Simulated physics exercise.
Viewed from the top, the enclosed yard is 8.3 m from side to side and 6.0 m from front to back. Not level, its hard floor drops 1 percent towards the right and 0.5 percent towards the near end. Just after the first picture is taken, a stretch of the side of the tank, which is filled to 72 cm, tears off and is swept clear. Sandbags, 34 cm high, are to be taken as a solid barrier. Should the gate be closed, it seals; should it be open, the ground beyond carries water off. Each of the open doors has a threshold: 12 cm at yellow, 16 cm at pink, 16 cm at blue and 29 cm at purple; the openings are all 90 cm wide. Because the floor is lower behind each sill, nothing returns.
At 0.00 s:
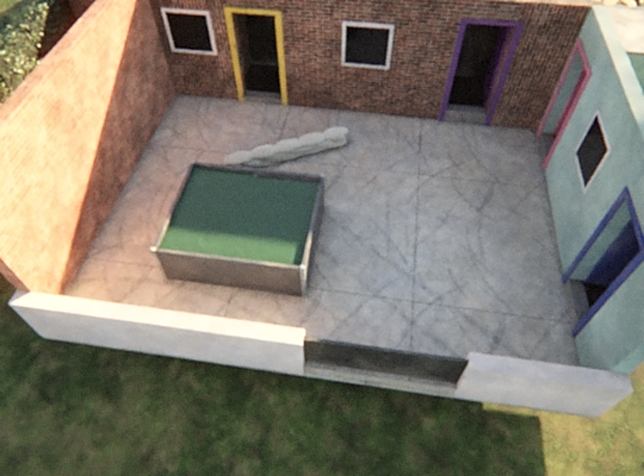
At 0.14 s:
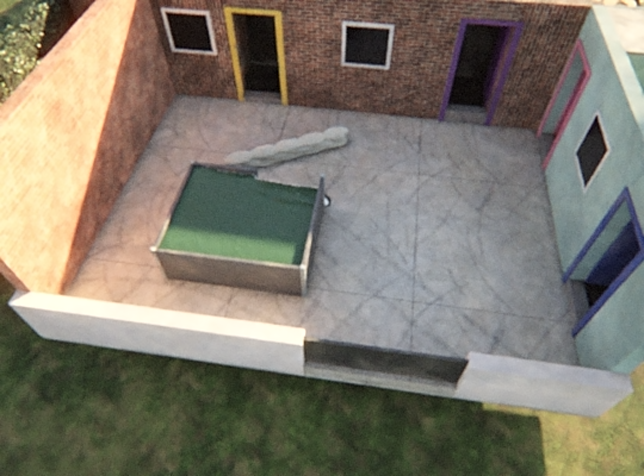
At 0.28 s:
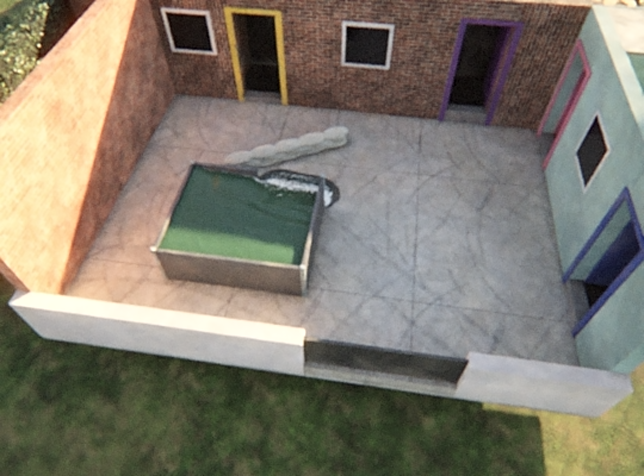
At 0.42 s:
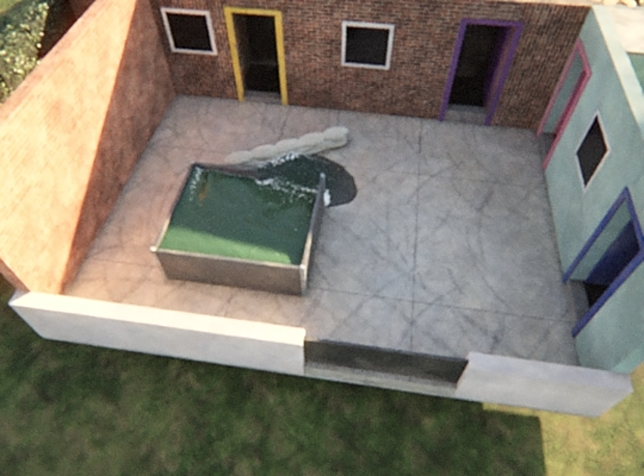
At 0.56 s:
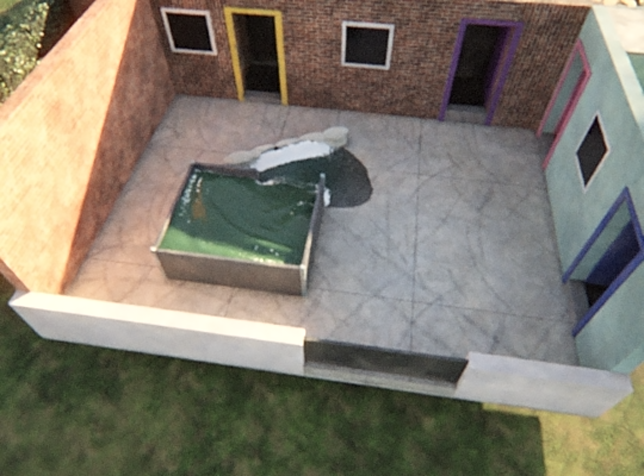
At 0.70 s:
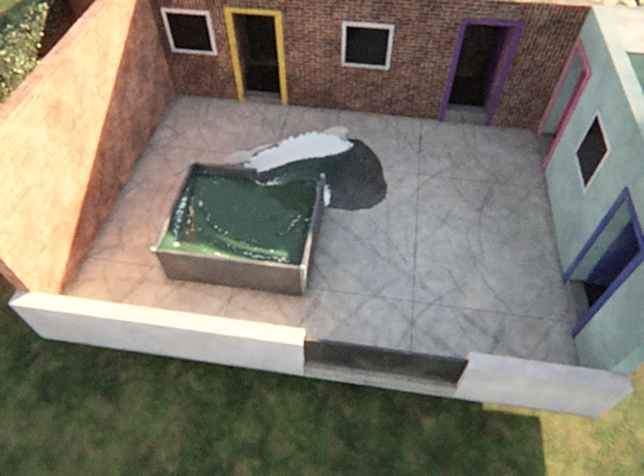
A walled yard held a boxy tank of green water, which began pouring out at its far right corner and spread across the pale floor in a dark puddle, around a lumpy, whitish ridge.
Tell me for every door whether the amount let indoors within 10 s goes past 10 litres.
Here it is: The yellow door stays short of it; the pink door goes past it; the blue door stays short of it; the purple door stays short of it.
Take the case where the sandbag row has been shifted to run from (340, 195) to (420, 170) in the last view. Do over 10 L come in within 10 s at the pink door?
Then: Pink past it.
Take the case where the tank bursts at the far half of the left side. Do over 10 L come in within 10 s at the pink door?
Note: Pink door, short of the mark.
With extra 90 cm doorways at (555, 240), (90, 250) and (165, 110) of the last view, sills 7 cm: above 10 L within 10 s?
So, in the order given, it's beyond the mark, then shy of the mark, then shy of the mark.
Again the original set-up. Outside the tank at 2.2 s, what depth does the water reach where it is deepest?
About 42 cm.
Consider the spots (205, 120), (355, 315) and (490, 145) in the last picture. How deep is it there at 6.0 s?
Depths: About 3, 0 and 17 centimetres.
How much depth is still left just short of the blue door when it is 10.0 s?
Roughly 10.5 centimetres.
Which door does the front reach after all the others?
The final one is the blue door.
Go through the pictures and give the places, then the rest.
The tank at (244, 214) is whole and still, 72 cm deep, in the first frame.
Water pours out on the tank's far side and has run 0.7 m, to (327, 204); typically 10 cm deep outside, 72 cm at the tank's back, in the second frame.
Water pours out on the tank's far side and has run 0.9 m, to (334, 189); typically 12 cm deep outside, 72 cm at the tank's back, in the third frame.
The front is at (324, 160), 1.4 m from the gap on the tank's far side; 2.1 m2 of floor is under water; 72 cm left at the back of the tank, in the fourth frame.
Water pours out on the tank's far side and has run 1.8 m, to (341, 150); typically 10 cm deep outside, 70 cm at the tank's back, in the fifth frame.
The front is at (357, 142), 2.2 m from the gap on the tank's far side; 3.5 m2 of floor is under water; 62 cm left at the back of the tank, in the sixth frame.
After 1.4 s water covers 20 % of the floor and is deepest (48 cm) near (298, 161); yellow door not reached, pink door not reached, blue door not reached, purple door not reached.
After 2.2 s water covers 35 % of the floor and is deepest (42 cm) near (288, 166); yellow door not reached, pink door 4 cm at the sill, 0 L in, blue door not reached, purple door 20 cm at the sill, 0 L in.
After 3.5 s water covers 45 % of the floor and is deepest (37 cm) near (540, 146); yellow door 4 cm at the sill, 0 L in, pink door 32 cm at the sill, 148 L in, blue door not reached, purple door 15 cm at the sill, 0 L in.
After 6.0 s water covers 70 % of the floor and is deepest (24 cm) near (582, 380); yellow door 4 cm at the sill, 0 L in, pink door 21 cm at the sill, 296 L in, blue door 7 cm at the sill, 0 L in, purple door 16 cm at the sill, 0 L in.
After 10.0 s water covers 95 % of the floor and is deepest (18 cm) near (584, 392); yellow door 2 cm at the sill, 0 L in, pink door 11 cm at the sill, 311 L in, blue door 10 cm at the sill, 0 L in, purple door 9 cm at the sill, 0 L in.
